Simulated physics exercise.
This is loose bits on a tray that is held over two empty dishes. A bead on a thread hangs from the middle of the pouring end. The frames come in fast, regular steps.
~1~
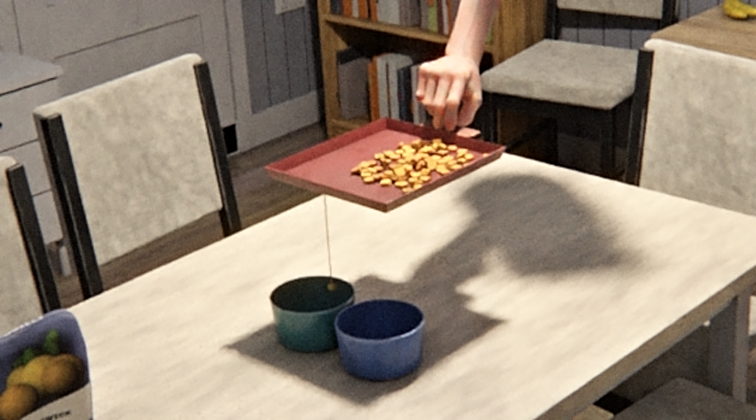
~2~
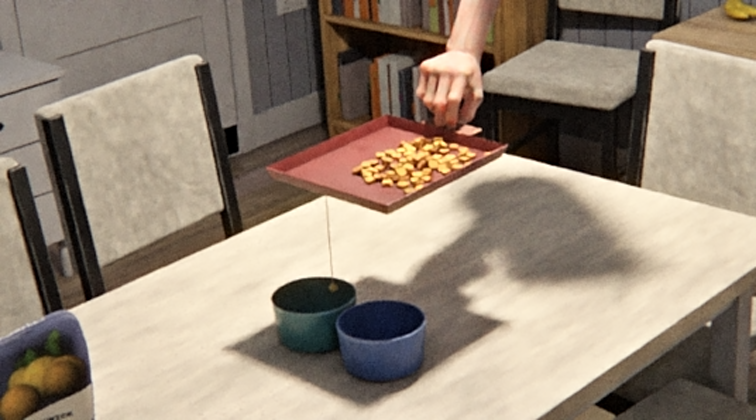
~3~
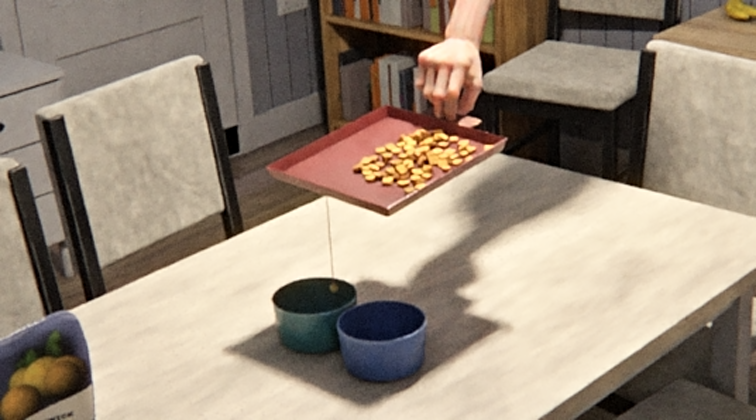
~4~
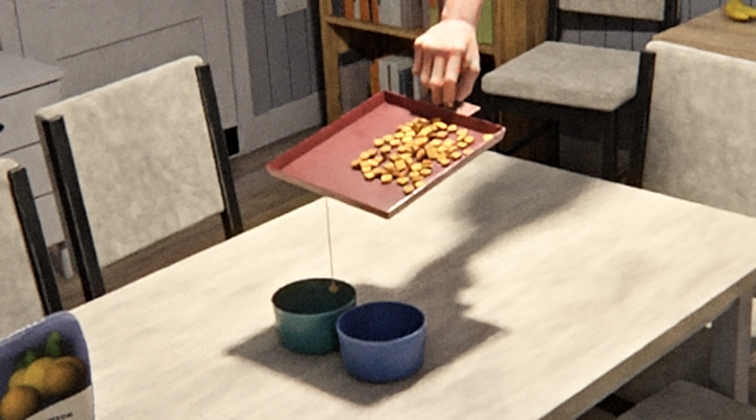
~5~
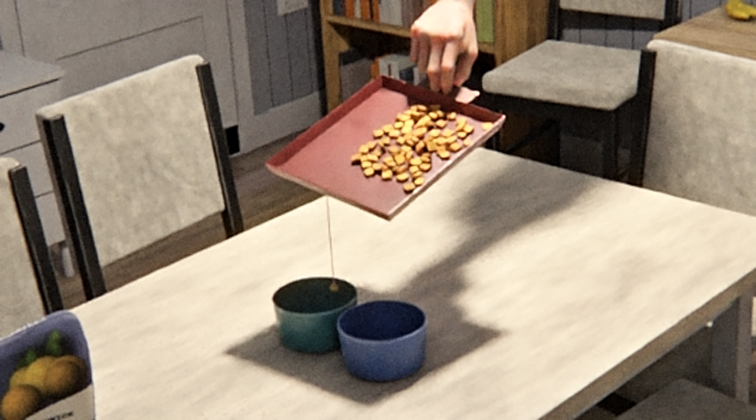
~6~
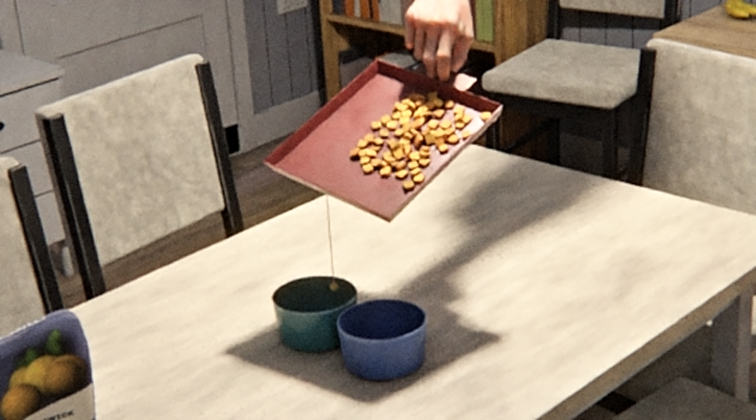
A hand gripping the far edge of a dark red tray of golden-brown bits gradually raises that side, tilting the tray toward the near right corner, while the bits stay bunched on it. Below, on a pale table in a dining room seen from above at an angle, sit a green dish and, to its right, a blue one, beneath a thread with a small bead. The dishes and camera stay still as the tray's shadow shifts across the tabletop.
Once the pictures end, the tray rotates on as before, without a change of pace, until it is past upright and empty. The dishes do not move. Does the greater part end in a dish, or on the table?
Together they catch more than half.
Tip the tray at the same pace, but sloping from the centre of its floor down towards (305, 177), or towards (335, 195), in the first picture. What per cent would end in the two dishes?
Roughly 30 per cent, and 60 per cent.
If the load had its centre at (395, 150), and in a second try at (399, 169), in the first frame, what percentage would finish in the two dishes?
About 70 and 90 per cent.
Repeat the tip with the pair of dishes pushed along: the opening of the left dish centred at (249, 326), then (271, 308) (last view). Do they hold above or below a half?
In turn: The smaller part; less than half.
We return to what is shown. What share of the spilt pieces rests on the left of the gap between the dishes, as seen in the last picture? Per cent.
Near 60 %.
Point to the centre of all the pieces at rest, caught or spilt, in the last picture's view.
At about (381, 361).
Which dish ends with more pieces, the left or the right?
The winner is the dish on the right.
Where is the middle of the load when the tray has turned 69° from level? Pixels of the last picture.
Close to (373, 213).
Soon, tray tipped steeply; most on the tray; about a quarter in the air.
A while on, tray tipped past a quarter turn; about two thirds in the right dish; about a quarter outside both; a small part in the air.
Towards the end, tray tipped past a quarter turn; most in the right dish; about a quarter outside both.
Finally, tray tipped past a quarter turn; most in the right dish; none in the left dish; about a quarter outside both.
